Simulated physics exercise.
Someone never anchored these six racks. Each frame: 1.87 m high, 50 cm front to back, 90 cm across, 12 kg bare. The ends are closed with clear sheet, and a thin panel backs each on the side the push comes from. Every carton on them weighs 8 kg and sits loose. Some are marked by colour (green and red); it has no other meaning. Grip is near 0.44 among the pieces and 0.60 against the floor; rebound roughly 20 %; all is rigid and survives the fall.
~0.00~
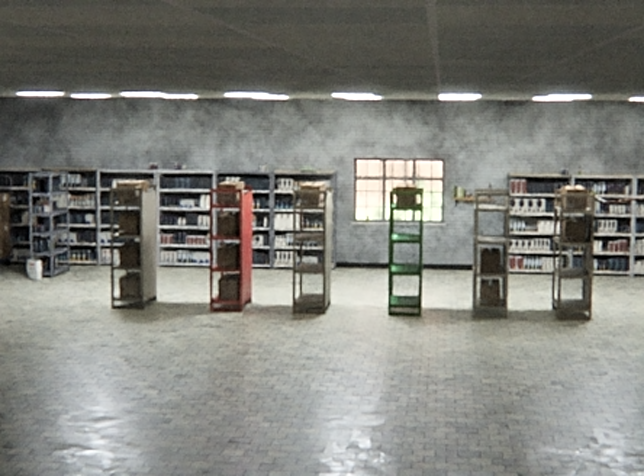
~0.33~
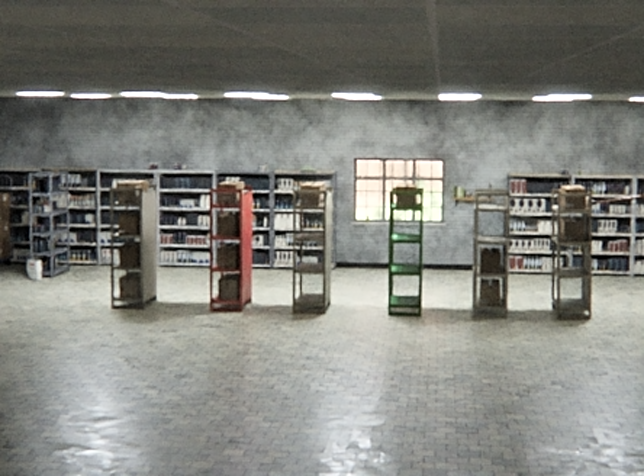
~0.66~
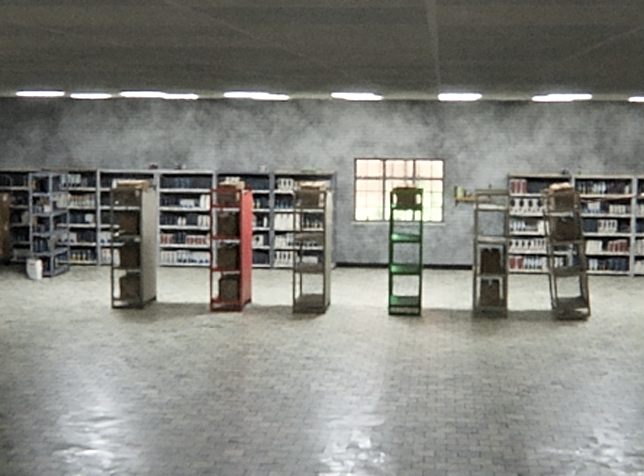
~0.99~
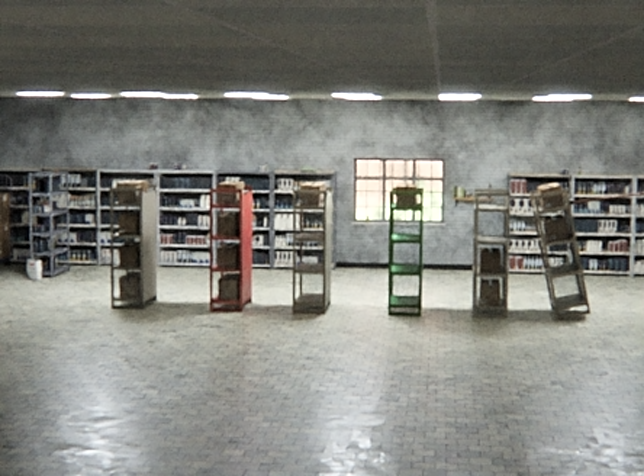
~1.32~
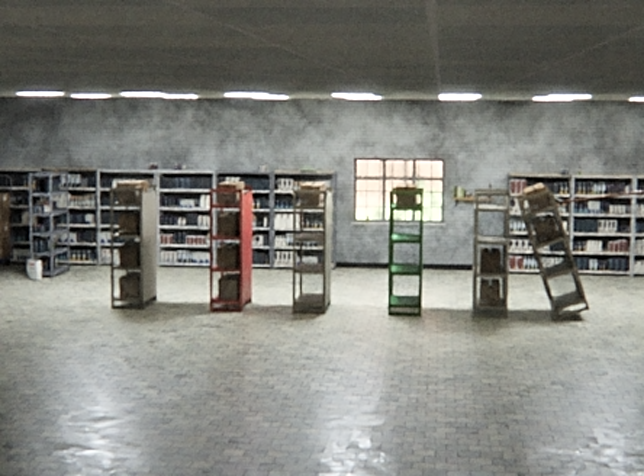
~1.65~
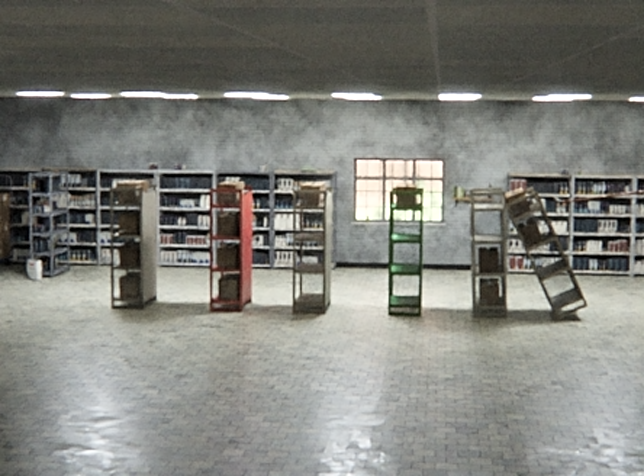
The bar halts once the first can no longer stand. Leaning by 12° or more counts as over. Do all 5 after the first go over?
All go over.
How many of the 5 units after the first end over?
The count is 5.
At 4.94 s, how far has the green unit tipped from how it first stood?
Roughly 70°.
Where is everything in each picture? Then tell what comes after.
In the first frame (pixels give the middle of a visible side), pole end (606, 203) 12 cm from the first unit; red unit (226, 251); green unit (405, 254); none of the others has stirred.
The second frame shows pole end (595, 203) pushing; red unit (226, 251).
The third frame shows pole end (584, 203) pushing; red unit (226, 251); none of the others has stirred.
The fourth frame shows pole end (573, 203) pushing; red unit (226, 251); none of the others has stirred.
The fifth frame shows pole end (562, 203) pushing; red unit (226, 251); none of the others has stirred.
The sixth frame shows pole end (561, 203) stopped; red unit (226, 251); green unit (405, 254); none of the others has stirred.
After 2.66 s, 6 cartons spilt or dropped; 2 of the 5 other units over; green unit 19° from how it stood.
After 4.02 s, 12 cartons spilt or dropped; 4 of the 5 other units over; green unit 65° from how it stood; red unit 33° from how it stood.
After 4.94 s, 26 cartons spilt or dropped; 5 of the 5 other units over; green unit 70° from how it stood; red unit 62° from how it stood.
In the end (6.6 s), 28 cartons spilt or dropped; 5 of the 5 other units over; green unit 70° from how it stood; red unit 62° from how it stood. Not one is left standing. From the last view, middles, green unit near (345, 274), red unit near (173, 263).
